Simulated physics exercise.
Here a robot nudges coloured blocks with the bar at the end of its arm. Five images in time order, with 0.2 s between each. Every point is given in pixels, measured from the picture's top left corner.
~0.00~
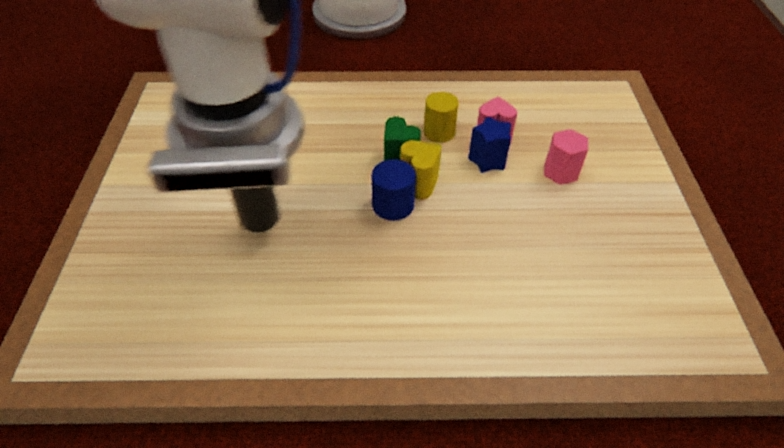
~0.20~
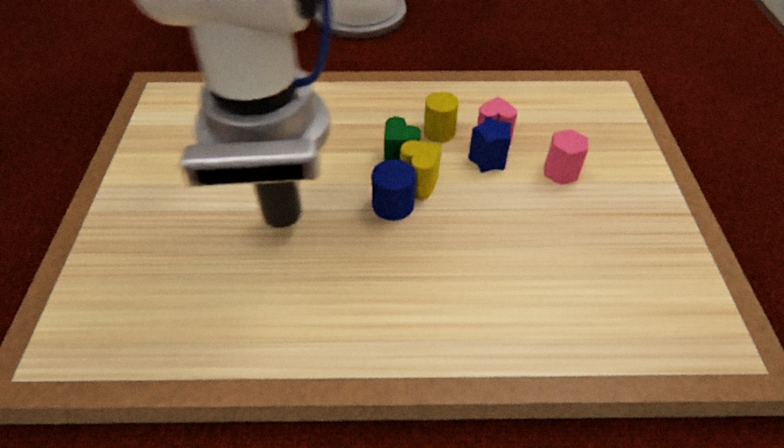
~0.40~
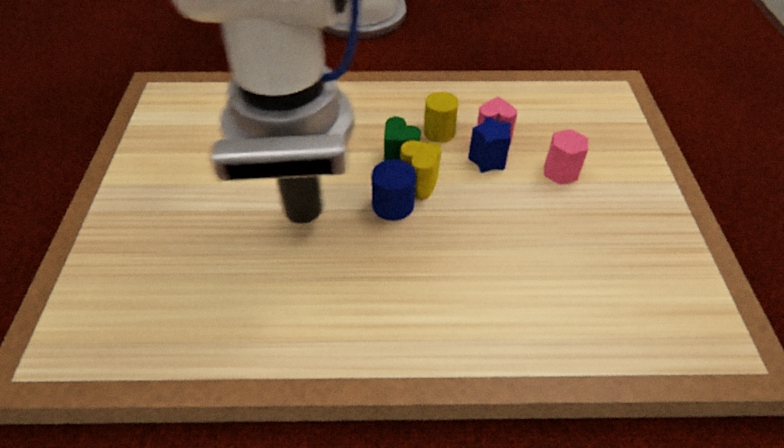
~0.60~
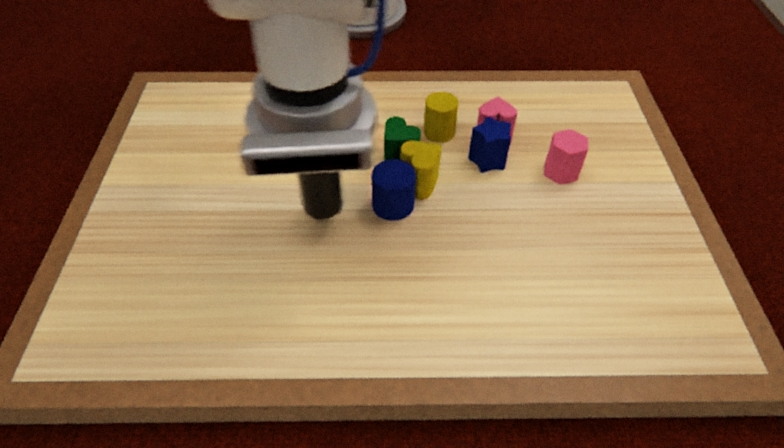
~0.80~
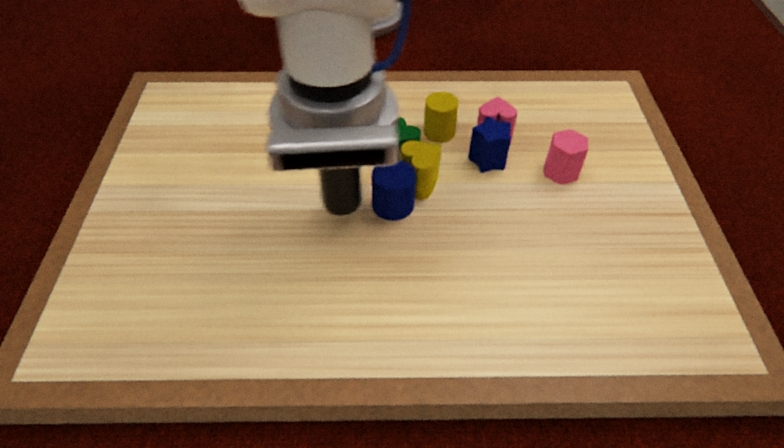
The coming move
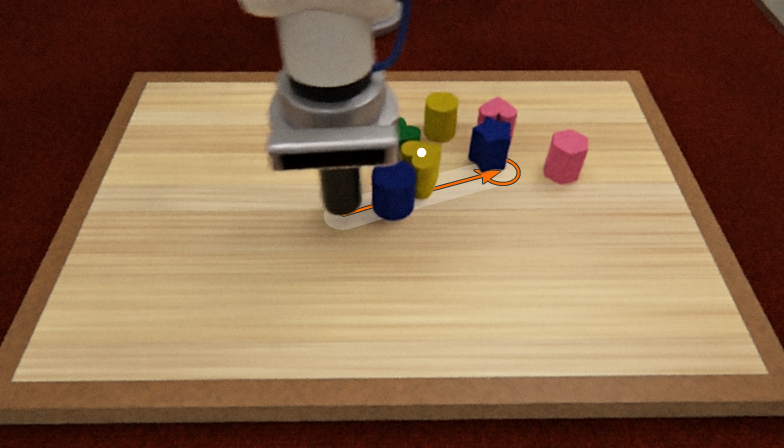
The clip opens on a wooden board where a robot arm holds a dark bar left of a cluster of blue, green, yellow and pink blocks. The arm glides steadily right, carrying the bar across bare wood until it is close beside the blue cylinder, while the blocks stay still.
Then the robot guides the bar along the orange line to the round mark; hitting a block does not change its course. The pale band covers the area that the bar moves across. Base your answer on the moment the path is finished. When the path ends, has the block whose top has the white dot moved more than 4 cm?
In short: Yes.
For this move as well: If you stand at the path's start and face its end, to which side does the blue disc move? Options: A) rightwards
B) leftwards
Answer: A.
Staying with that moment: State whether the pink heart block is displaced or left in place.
That one moves away.
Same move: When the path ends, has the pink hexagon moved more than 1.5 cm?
The answer is no.
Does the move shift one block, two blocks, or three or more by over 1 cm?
The count is three or more.
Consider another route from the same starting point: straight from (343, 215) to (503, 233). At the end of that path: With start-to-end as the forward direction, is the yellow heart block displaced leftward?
Yes.
Path on the board, straight from (343, 215) to (500, 171); the dot is on the yellow heart block.
What follows on the original path. One third of the way, bar (399, 186); blue disc (442, 169); yellow heart block (441, 144), turned 60° anticlockwise.
Two thirds of the way, bar (452, 172); blue disc (490, 170); yellow heart block (466, 128), turned 100° anticlockwise; blue star (502, 125), turned 25° clockwise; pink heart block (501, 106).
At the end, bar (503, 159); blue disc (507, 172); yellow heart block (472, 119), turned 150° anticlockwise; blue star (513, 119), turned 30° clockwise; pink heart block (506, 100), turned 30° anticlockwise; pink hexagon in place.
